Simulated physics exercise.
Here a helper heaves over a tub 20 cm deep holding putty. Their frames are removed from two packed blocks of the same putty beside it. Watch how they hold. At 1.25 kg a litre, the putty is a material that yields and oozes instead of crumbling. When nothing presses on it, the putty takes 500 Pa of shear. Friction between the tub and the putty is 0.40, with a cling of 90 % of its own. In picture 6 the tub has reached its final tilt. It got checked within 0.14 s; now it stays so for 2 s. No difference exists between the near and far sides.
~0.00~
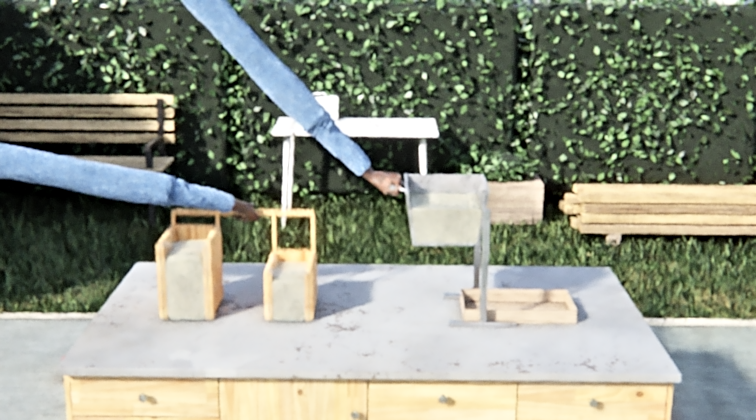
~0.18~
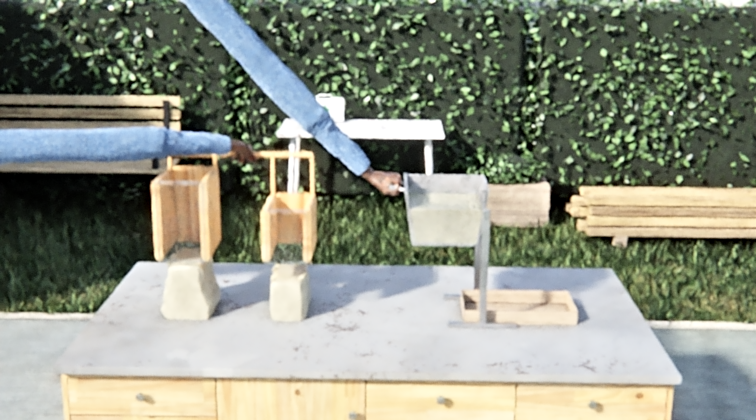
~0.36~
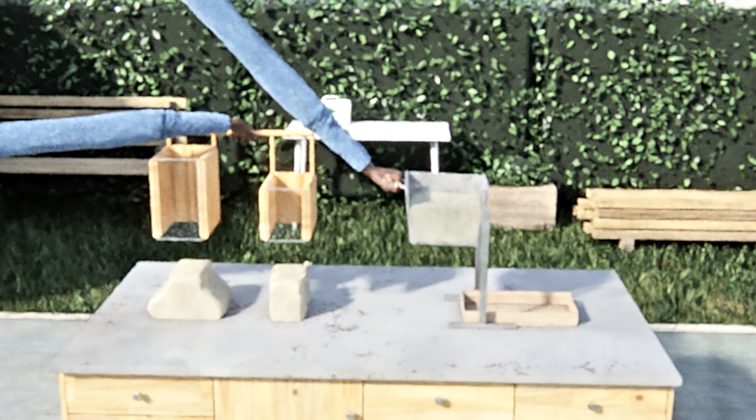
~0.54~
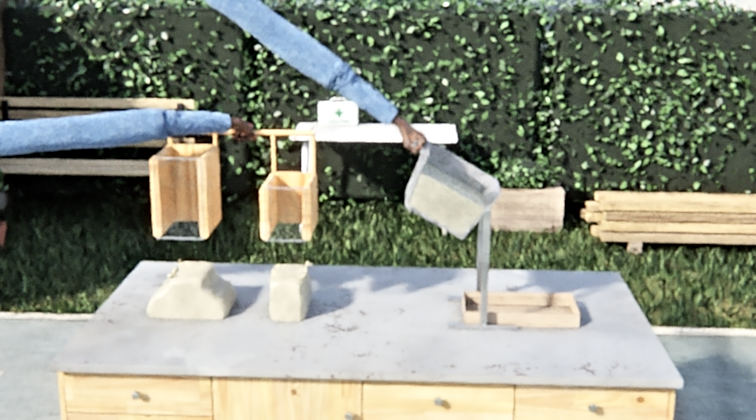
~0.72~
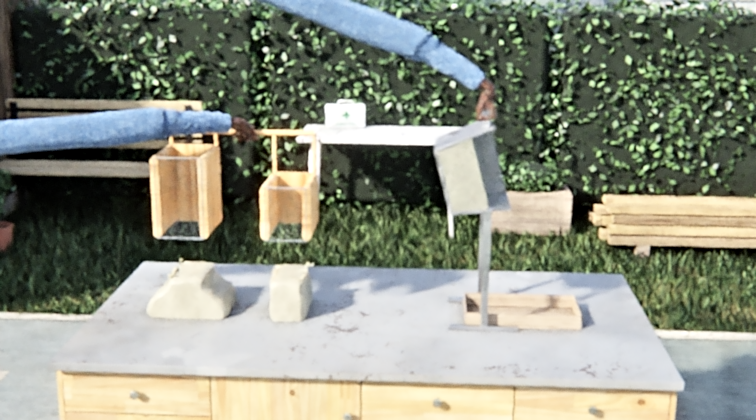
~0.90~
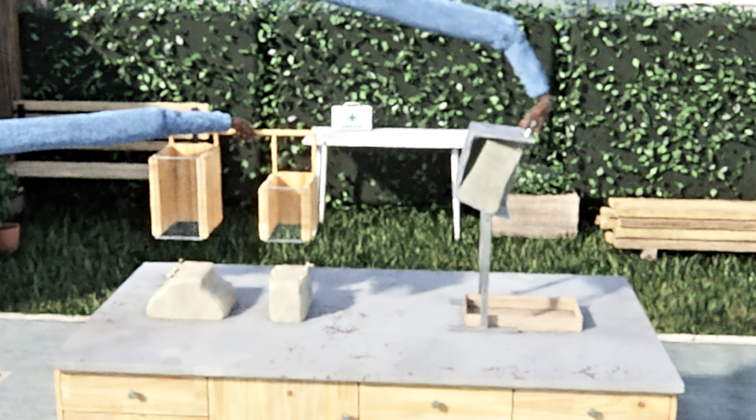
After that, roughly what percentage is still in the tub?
Roughly 0 %.
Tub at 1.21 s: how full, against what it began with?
Close to 16 in a hundred.
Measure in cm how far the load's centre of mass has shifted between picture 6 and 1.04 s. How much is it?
Some 11 cm.
After 1.04 s, the tub is at 104 degrees and holds 58 %.
After 1.21 s, the tub is at 104 degrees and holds 16 %.
After 1.38 s, the tub is at 104 degrees and holds 0 %.
After 1.55 s, the tub is at 104 degrees and holds 0 %.
After 2.90 s, at the end, the tub is at 104 degrees and holds 0 %.
